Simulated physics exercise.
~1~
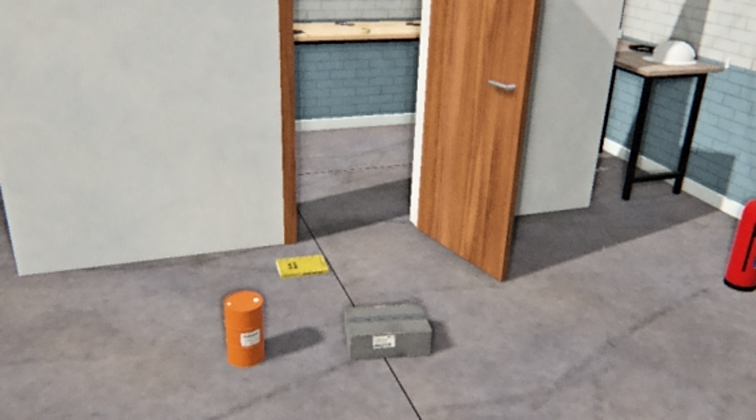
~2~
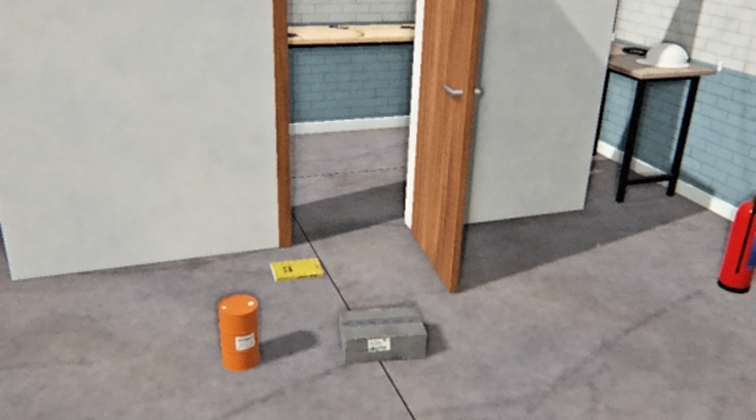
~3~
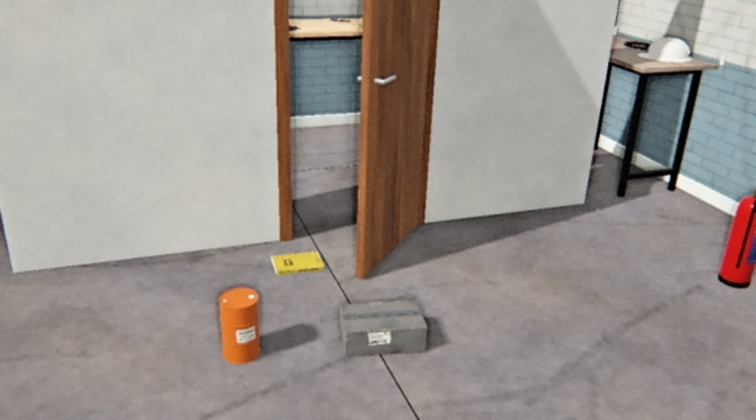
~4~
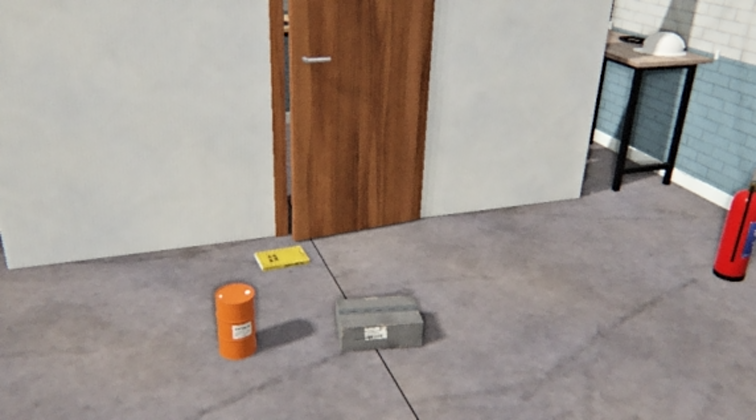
Wooden door swinging towards its frame past a yellow book, orange canister and grey box, ending almost shut with a narrow gap.
